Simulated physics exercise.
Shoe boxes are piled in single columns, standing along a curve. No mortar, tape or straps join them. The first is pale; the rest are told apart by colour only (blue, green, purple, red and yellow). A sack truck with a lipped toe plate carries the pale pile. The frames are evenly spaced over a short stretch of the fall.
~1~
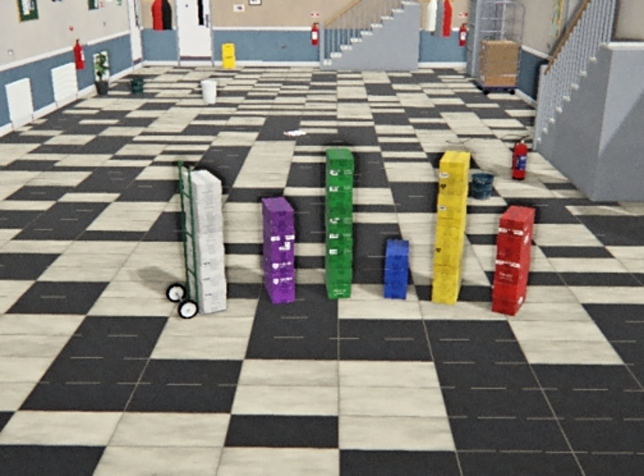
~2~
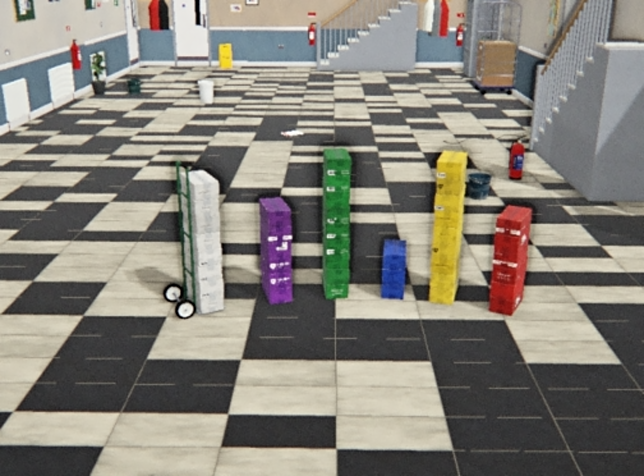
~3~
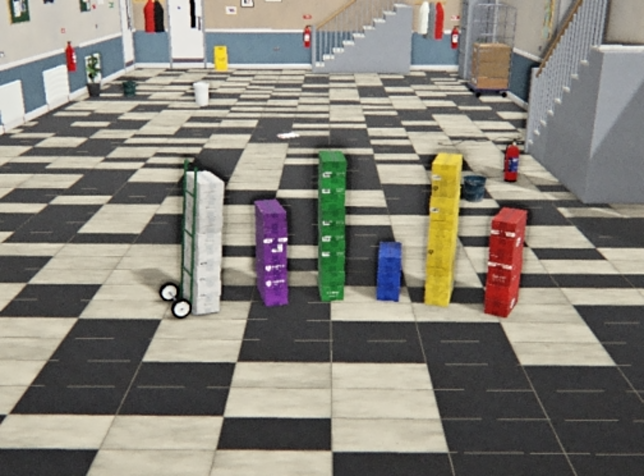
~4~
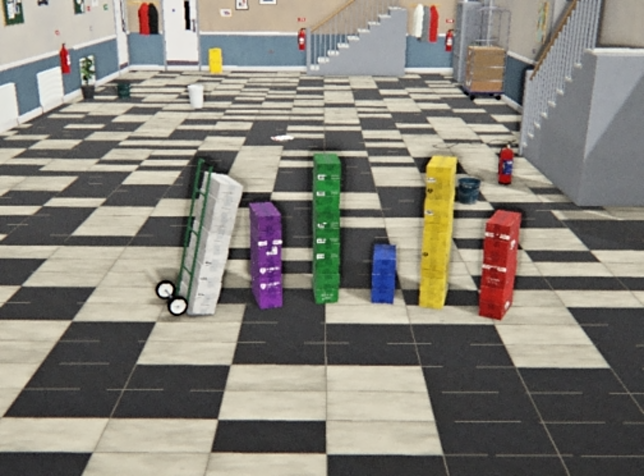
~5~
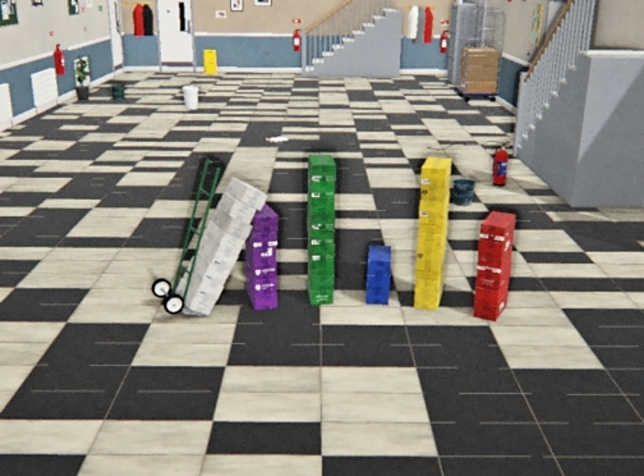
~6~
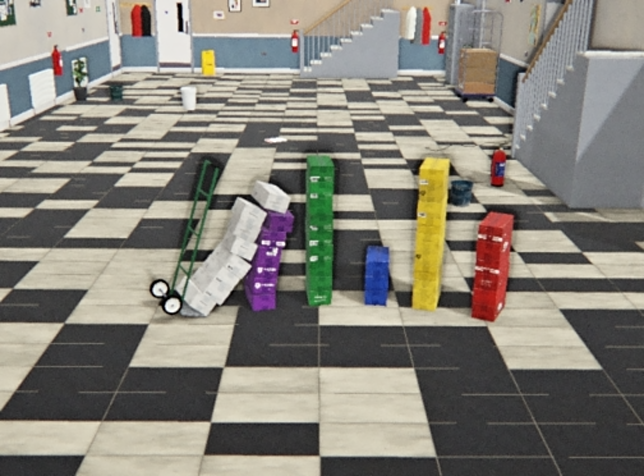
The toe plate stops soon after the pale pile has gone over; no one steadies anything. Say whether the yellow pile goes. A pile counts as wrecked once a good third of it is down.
That pile loses a good part of its height.
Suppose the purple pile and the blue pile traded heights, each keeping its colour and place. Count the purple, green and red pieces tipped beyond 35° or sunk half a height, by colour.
By colour: Purple 0, green 0, red 0.
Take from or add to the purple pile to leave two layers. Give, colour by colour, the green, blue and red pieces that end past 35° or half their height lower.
Pile by pile, green 0, blue 0, red 0.
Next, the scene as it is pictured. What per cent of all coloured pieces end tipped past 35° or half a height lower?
Roughly 90 per cent.
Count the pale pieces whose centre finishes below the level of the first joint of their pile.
7 pale pieces.
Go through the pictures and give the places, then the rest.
In the first frame (pixels give the middle of a visible side; the camera pans a little), truck frame (191, 199) level; top yellow box (452, 171); top green box (342, 167); none of the others has stirred.
In the second frame, truck frame (189, 199) level; top yellow box (449, 171).
In the third frame, truck frame (195, 198) rocked barely, top of the pale pile leaning barely; top yellow box (444, 173); none of the others has stirred.
In the fourth frame, truck frame (206, 197) rocked a little, top of the pale pile leaning clearly; top yellow box (439, 175); none of the others has stirred.
In the fifth frame, truck frame (211, 197) rocked clearly, top of the pale pile leaning well over; top yellow box (433, 177); none of the others has stirred.
In the sixth frame, truck frame (210, 198) rocked clearly, top of the pale pile leaning clearly; top yellow box (432, 177); top purple box (282, 224) tilted a little; steepest lean, the box at (274, 240); movement in 5 of them.
Shortly afterwards, 8 of the pale pile down; none of the 9 yellow boxes down (0 of 33 in all colours); top yellow box unmoved; top purple box tilted clearly, a little lower.
Next, 8 of the pale pile down; none of the 9 yellow boxes down (14 of 33 in all colours); top yellow box unmoved; top green box tilted well over, some two heights lower.
Some moments later, 7 of the pale pile down; 3 of the 9 yellow boxes down (17 of 33 in all colours); top yellow box tilted clearly, half its height lower; top green box on its side.
Afterwards, 7 of the pale pile down; 9 of the 9 yellow boxes down (29 of 33 in all colours); top yellow box on its side; top green box upside down.
In the end, 7 of the pale pile down; 9 of the 9 yellow boxes down (29 of 33 in all colours); top yellow box upside down; top green box upside down. From the last view, middles, top green box near (490, 259).
